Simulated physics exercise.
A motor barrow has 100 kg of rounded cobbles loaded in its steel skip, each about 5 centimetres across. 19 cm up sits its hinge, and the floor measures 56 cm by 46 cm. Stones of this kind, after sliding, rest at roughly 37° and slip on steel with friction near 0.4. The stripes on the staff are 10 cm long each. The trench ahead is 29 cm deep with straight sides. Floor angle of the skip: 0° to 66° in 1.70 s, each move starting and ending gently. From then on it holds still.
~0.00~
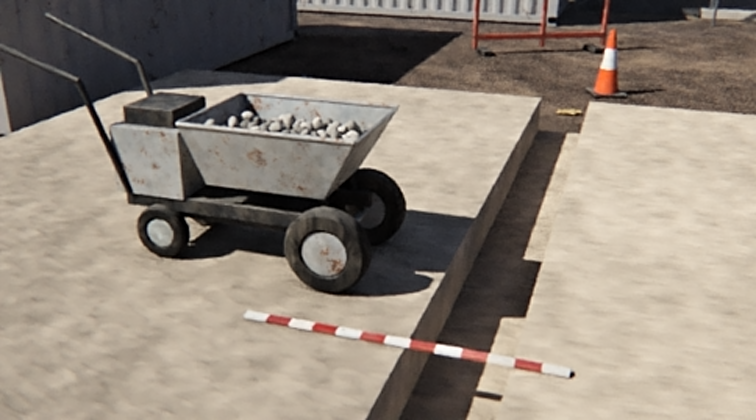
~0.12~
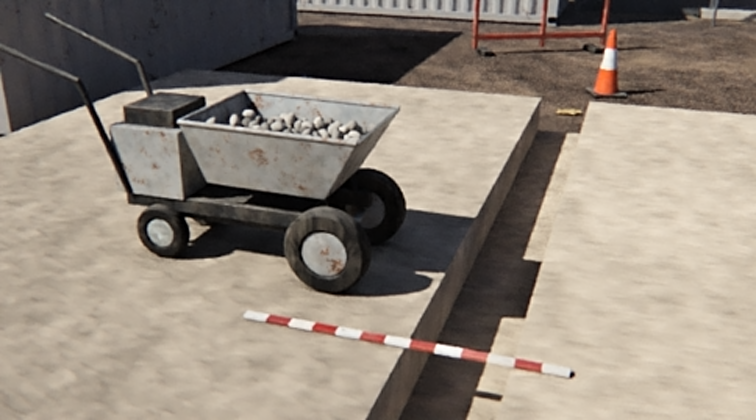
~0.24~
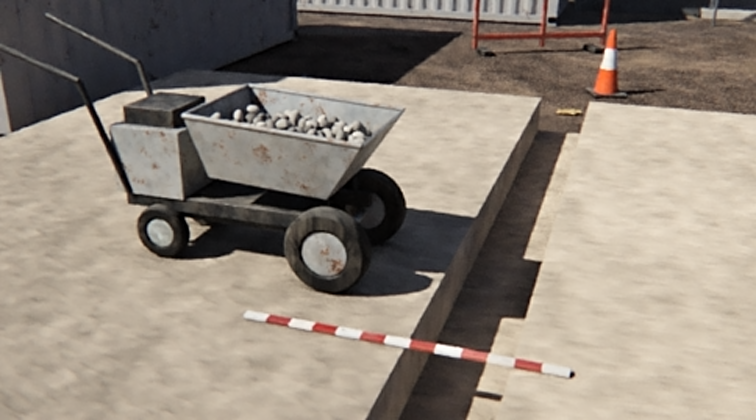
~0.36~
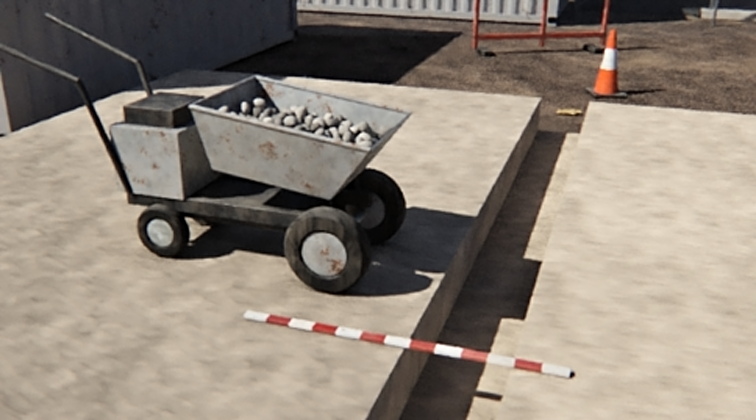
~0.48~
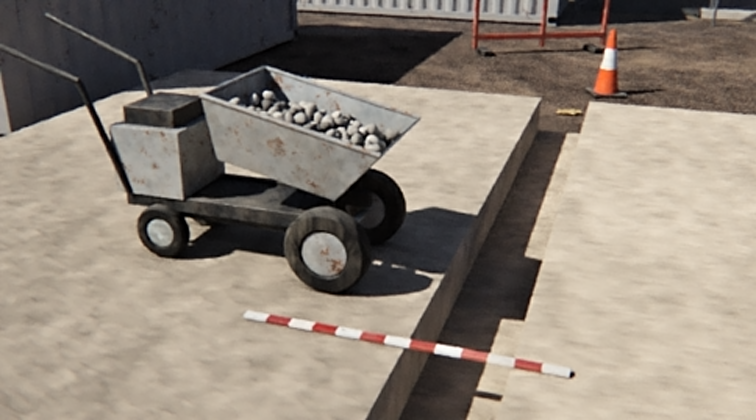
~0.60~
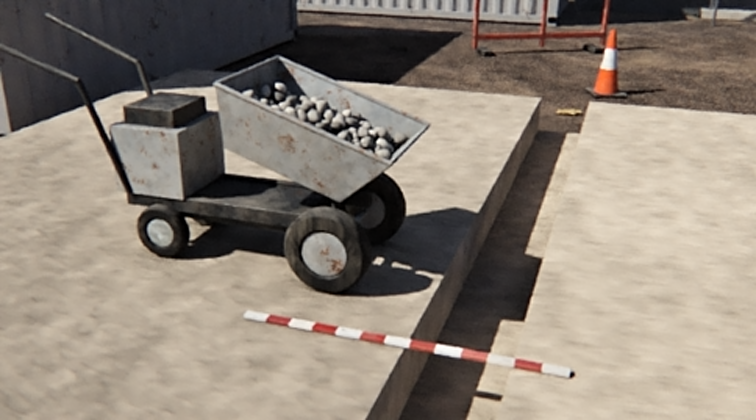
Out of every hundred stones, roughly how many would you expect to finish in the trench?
Close to 68 in every hundred.
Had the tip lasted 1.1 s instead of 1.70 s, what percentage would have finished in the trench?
In that case some 65 per cent.
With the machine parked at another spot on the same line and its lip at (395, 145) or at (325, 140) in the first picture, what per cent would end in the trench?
About 50 per cent first, then about 70 per cent.
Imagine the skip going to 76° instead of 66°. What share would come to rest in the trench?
Then roughly 100 percent.
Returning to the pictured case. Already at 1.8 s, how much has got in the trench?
About 20 per cent by then.
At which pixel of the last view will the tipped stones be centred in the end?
At about pixel (491, 331) in the last view.
After 1.3 s the floor is at 55°; 100 % in the skip; the foremost stones are at (440, 206).
After 1.8 s the floor is at 66°; 79 % in the skip, 21 % in the trench; the foremost stones are at (519, 343).
After 2.2 s the floor is at 66°; 58 % in the skip, 40 % in the trench, 2 % past the trench; the foremost stones are at (584, 303).
After 4.1 s the floor is at 66°; 31 % in the skip, 68 % in the trench, 2 % past the trench; the foremost stones are at (613, 308).
